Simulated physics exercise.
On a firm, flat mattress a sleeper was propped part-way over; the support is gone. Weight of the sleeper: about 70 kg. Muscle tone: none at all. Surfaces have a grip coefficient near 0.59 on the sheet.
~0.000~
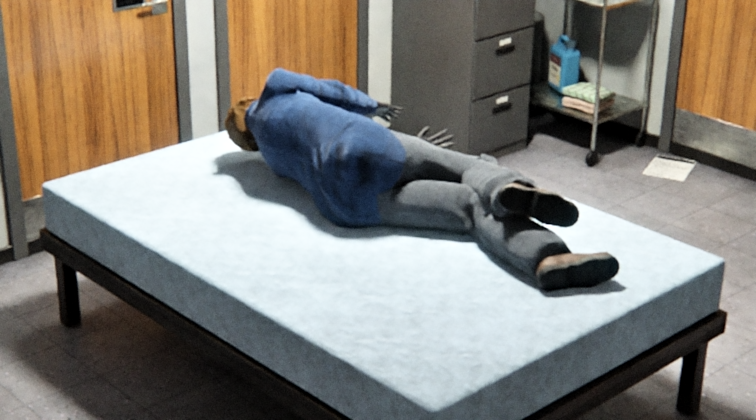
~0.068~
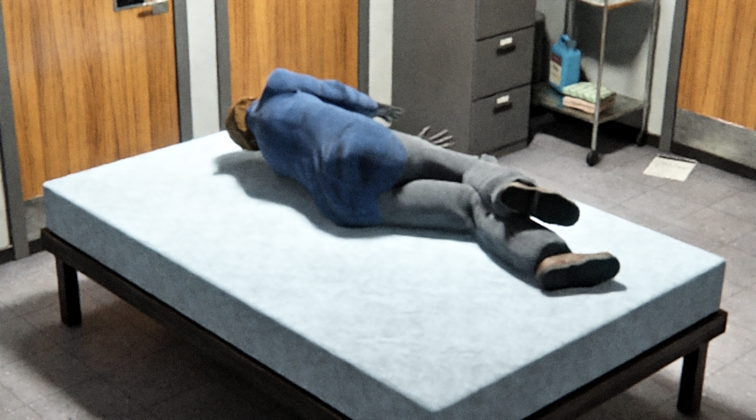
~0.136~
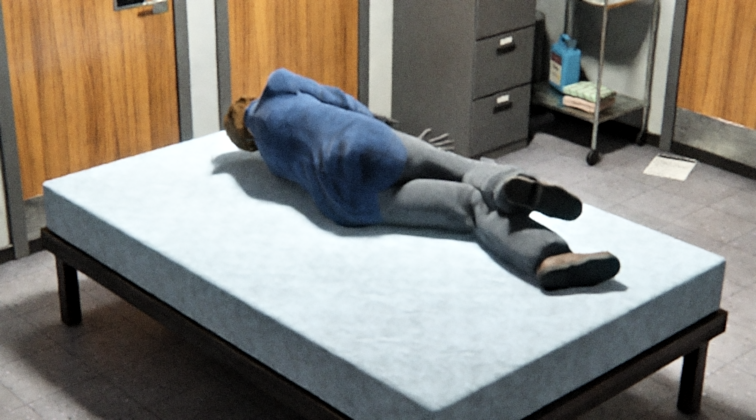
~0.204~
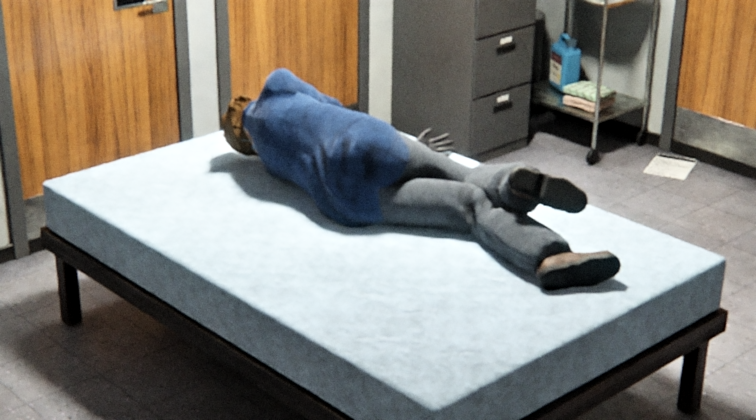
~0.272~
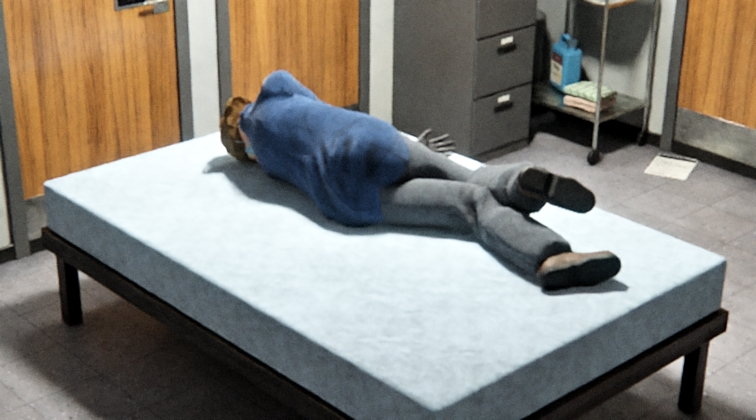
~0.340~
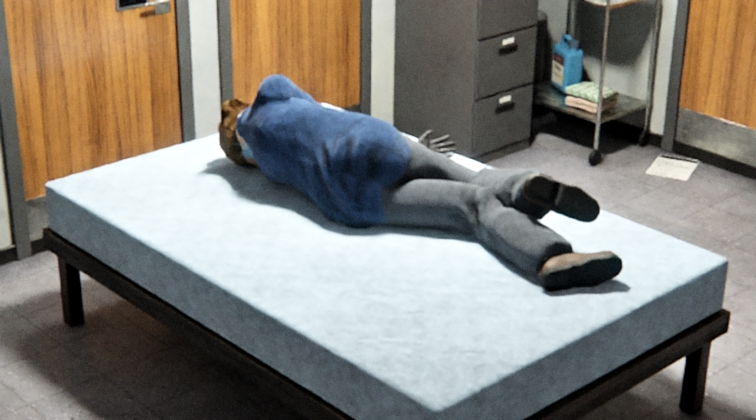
A person in a blue top and gray pants lay on their side on a bare, pale blue mattress, facing away, and barely moved, with the upper arm shifting forward out of view and the upper foot sliding slightly right.
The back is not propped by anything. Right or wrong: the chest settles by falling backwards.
Right.
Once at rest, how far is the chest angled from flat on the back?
Around 50 degrees from flat on the back.
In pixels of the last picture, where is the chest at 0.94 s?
At that moment it is roughly at (261, 158).
After 0.54 s the chest is turned 65° from lying flat on the back, near (268, 148) in the last picture's view.
After 0.94 s the chest is turned 50° from lying flat on the back, near (261, 158) in the last picture's view.
After 1.54 s the chest is turned 50° from lying flat on the back, near (261, 159) in the last picture's view.
When all is still (4.0 s), chest sinks back.
